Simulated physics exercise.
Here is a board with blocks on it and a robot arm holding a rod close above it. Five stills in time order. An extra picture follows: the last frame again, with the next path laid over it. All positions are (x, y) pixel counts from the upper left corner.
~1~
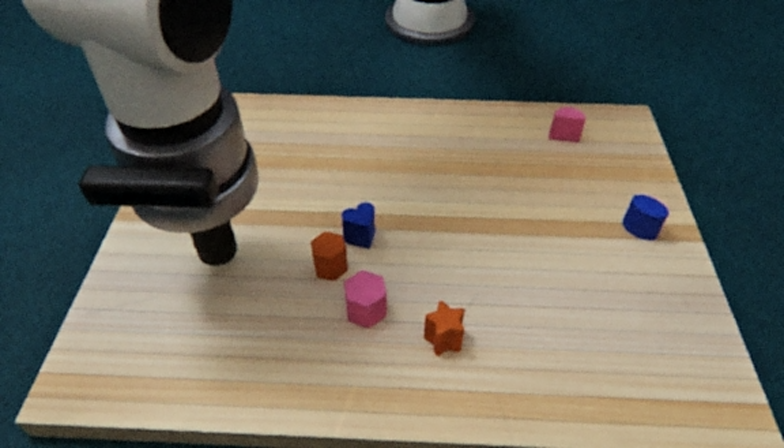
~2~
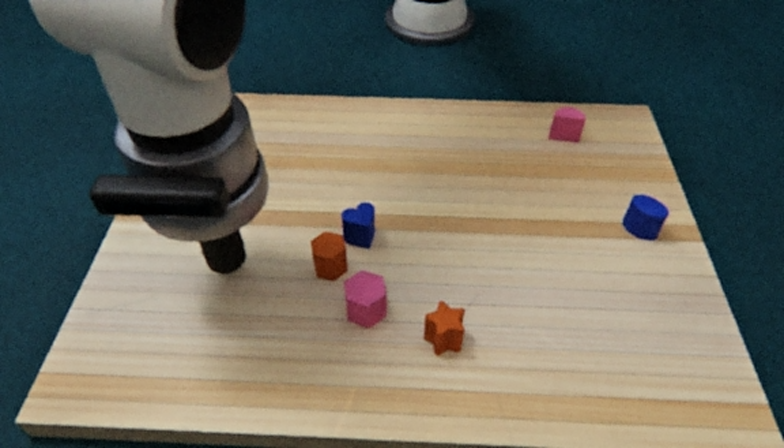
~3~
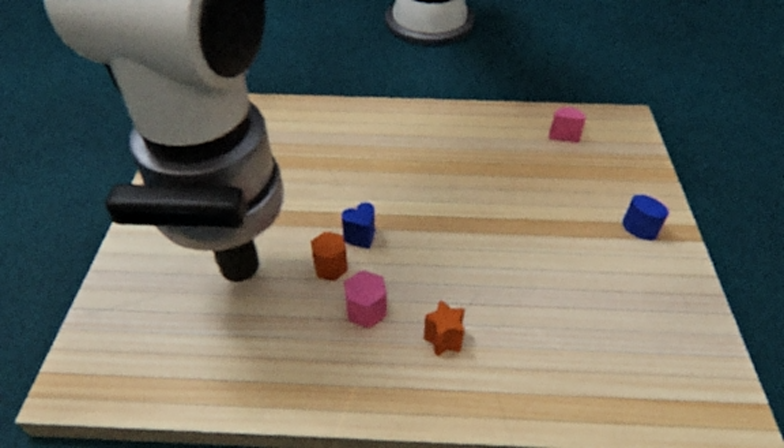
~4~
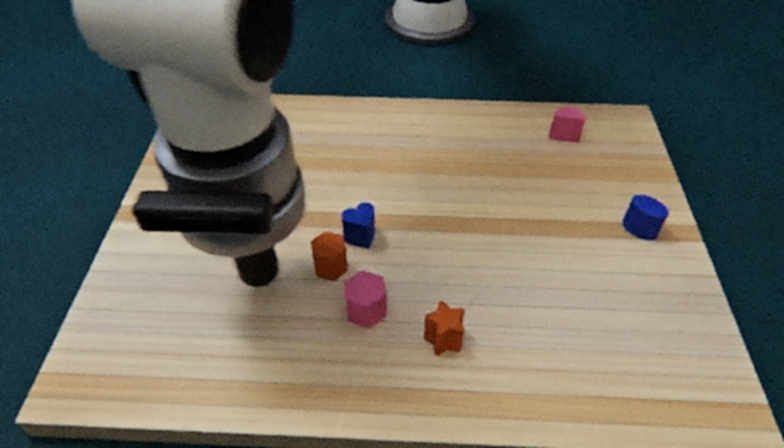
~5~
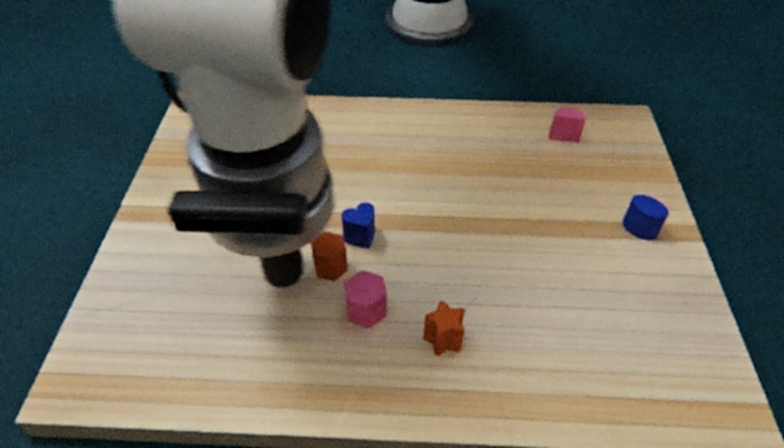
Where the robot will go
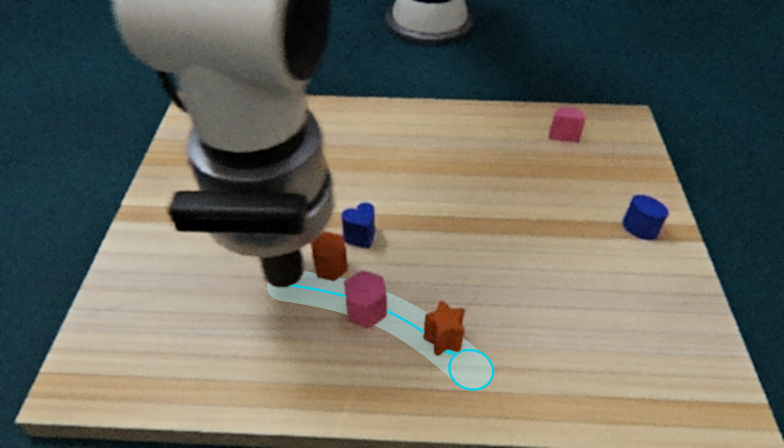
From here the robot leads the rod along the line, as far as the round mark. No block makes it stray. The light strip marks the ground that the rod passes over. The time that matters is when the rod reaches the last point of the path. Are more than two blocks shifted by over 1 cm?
Yes, I think so.
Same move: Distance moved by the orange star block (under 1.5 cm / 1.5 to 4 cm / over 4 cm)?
It's set to move over 4 cm.
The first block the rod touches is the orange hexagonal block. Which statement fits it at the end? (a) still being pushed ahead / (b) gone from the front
b (gone from the front)
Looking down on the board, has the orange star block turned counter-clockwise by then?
Short answer: Yes.
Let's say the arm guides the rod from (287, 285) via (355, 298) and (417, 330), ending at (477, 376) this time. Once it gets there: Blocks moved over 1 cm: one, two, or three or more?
Three or more shift.
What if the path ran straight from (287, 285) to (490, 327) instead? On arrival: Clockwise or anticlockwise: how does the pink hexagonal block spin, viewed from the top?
Prediction: Clockwise.
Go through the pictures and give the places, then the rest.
In the first picture, rod tip (218, 252); block tops, orange hexagonal block (328, 244); blue heart block (360, 214); pink hexagonal block (365, 287); orange star block (447, 317).
In the second picture, rod (227, 260); blocks unchanged.
In the third picture, rod (240, 267); blocks unchanged.
In the fourth picture, rod (259, 272); blocks unchanged.
In the fifth picture, rod (284, 272); orange hexagonal block (328, 244); blue heart block (360, 214); pink hexagonal block (365, 287); orange star block (447, 317).
Path on the board, from (287, 285) over (352, 298) and (414, 326) to (471, 369).
On the path given first. One third of the way, rod (353, 286); orange hexagonal block (343, 242), turned 55° anticlockwise; pink hexagonal block (387, 296).
Two thirds of the way, rod (415, 314); orange hexagonal block (343, 242), turned 55° anticlockwise; pink hexagonal block (448, 329); orange star block (486, 335), turned 30° anticlockwise.
At the end, rod (474, 358); orange hexagonal block (343, 242), turned 55° anticlockwise; blue heart block in place; pink hexagonal block (517, 370), turned 25° anticlockwise; orange star block (554, 360), turned 60° anticlockwise.
